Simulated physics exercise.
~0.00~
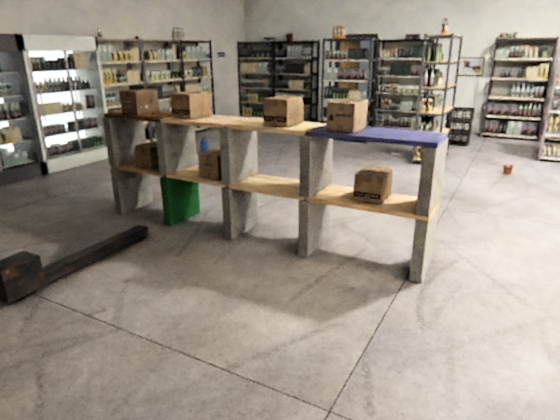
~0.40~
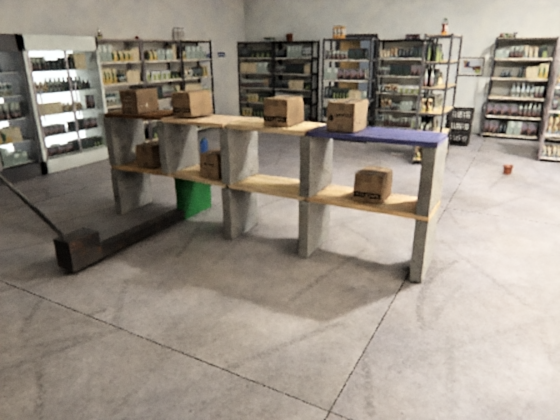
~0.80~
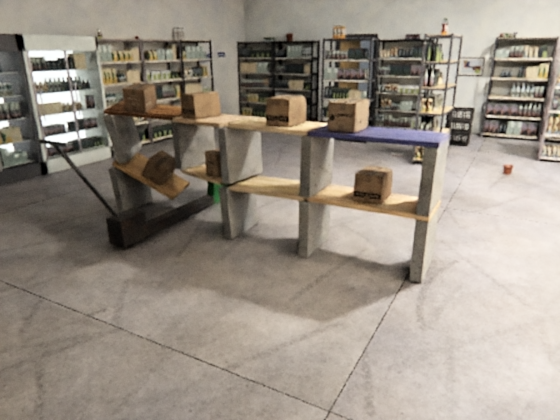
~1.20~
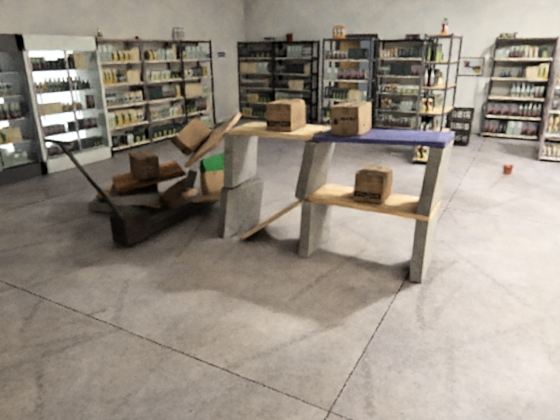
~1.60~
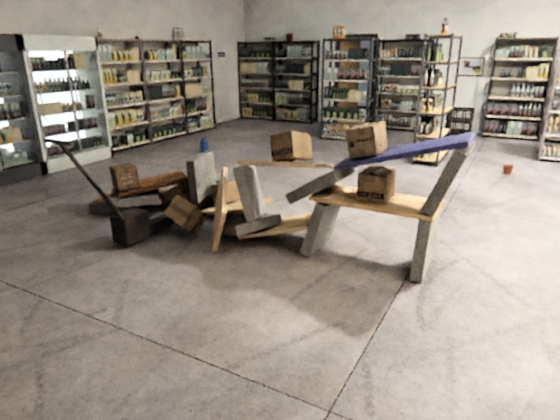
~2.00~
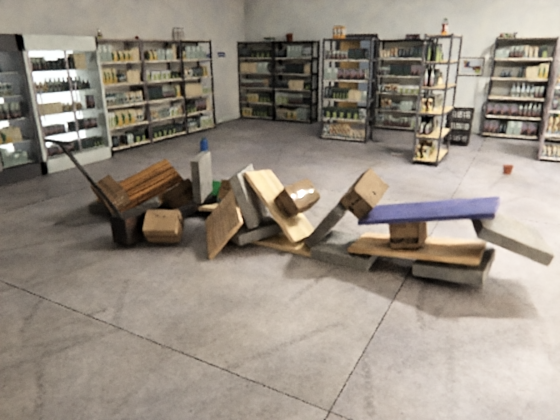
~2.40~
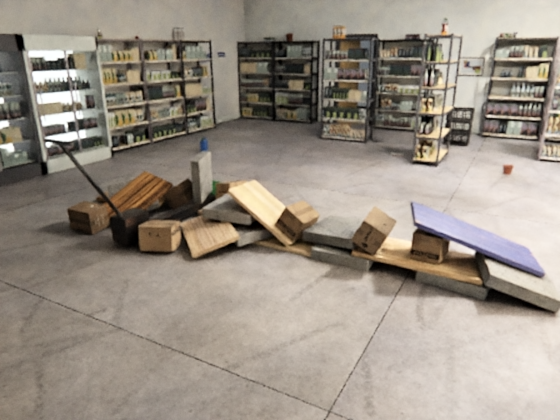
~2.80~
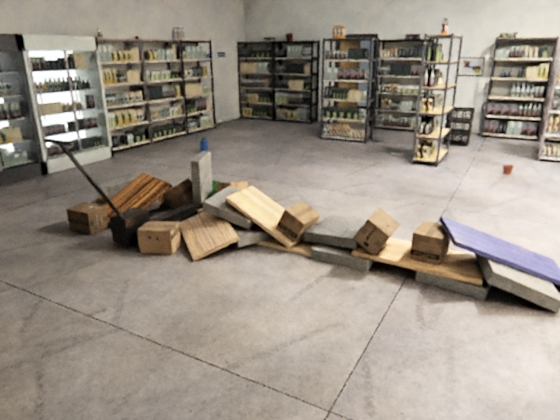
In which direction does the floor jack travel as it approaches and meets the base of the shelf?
The floor jack travels toward the right, pushing in at the left end of the shelf.
